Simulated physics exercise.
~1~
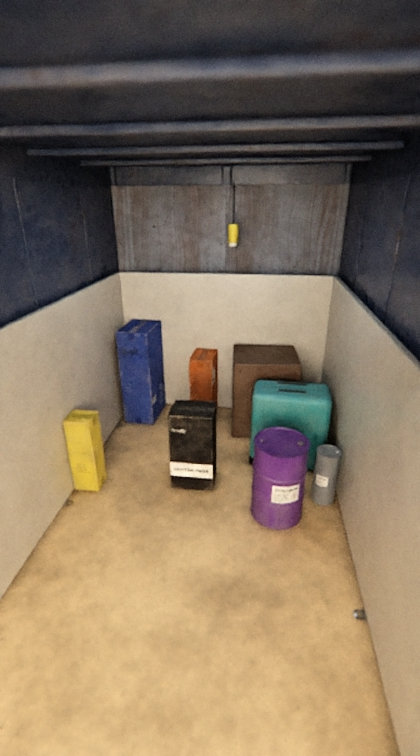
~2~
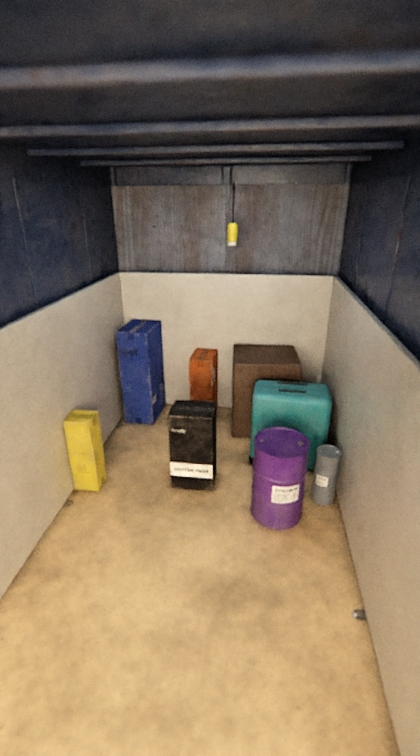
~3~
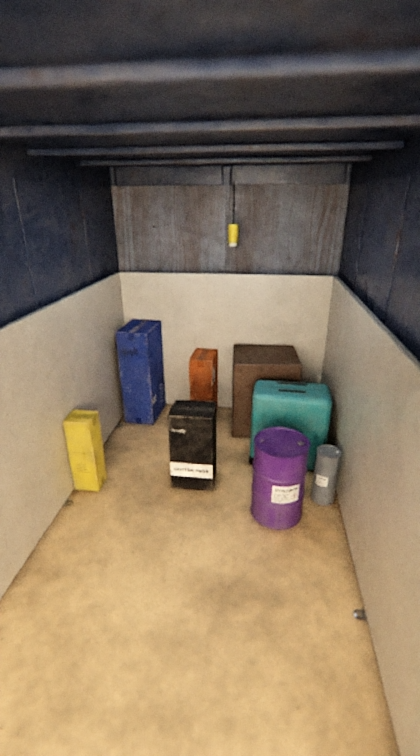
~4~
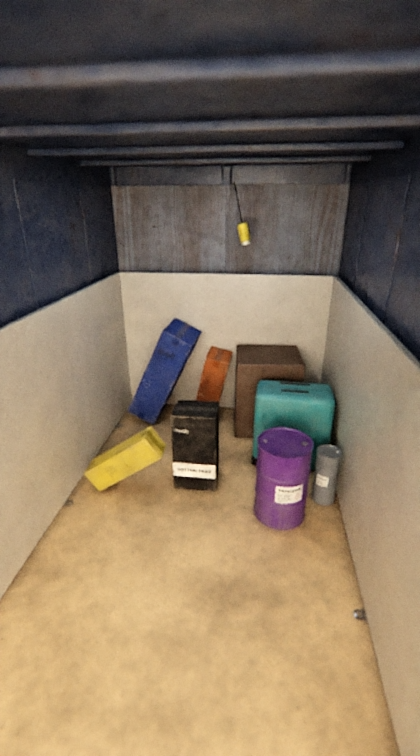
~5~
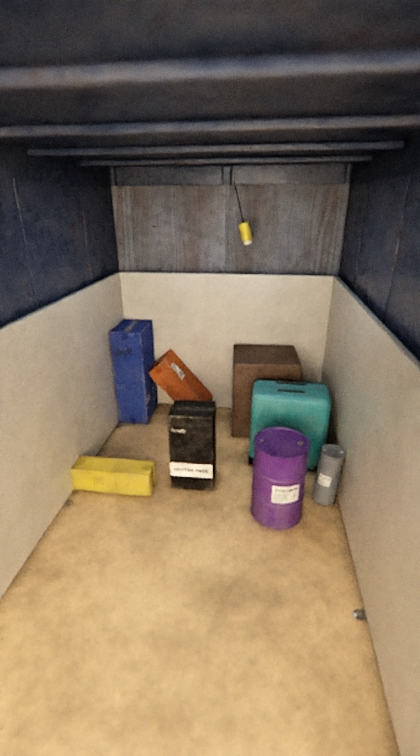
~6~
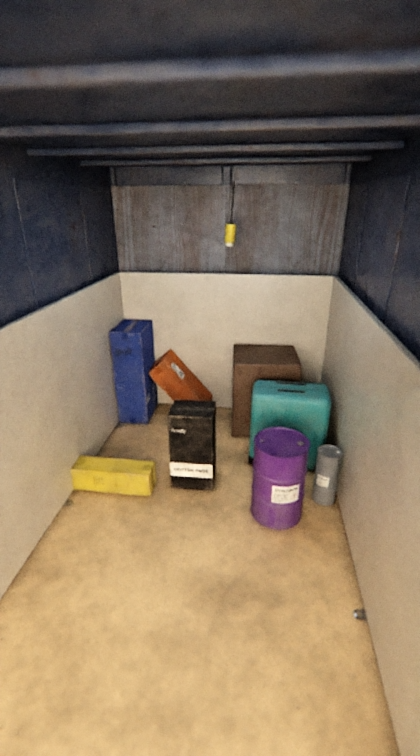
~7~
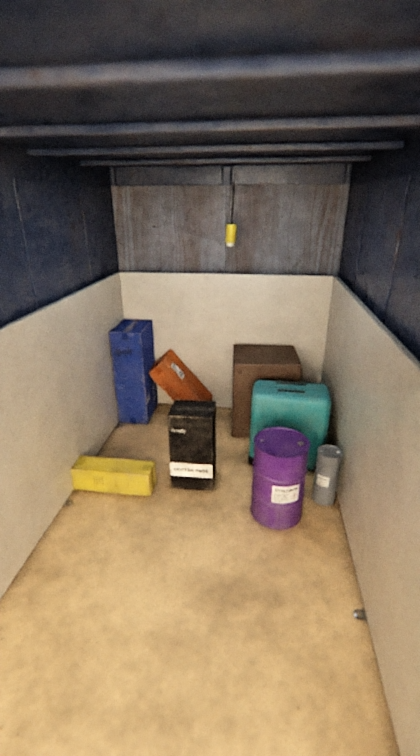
Yellow and orange boxes toppling in a van's load bay as a blue box tilts right, then rocks back upright.
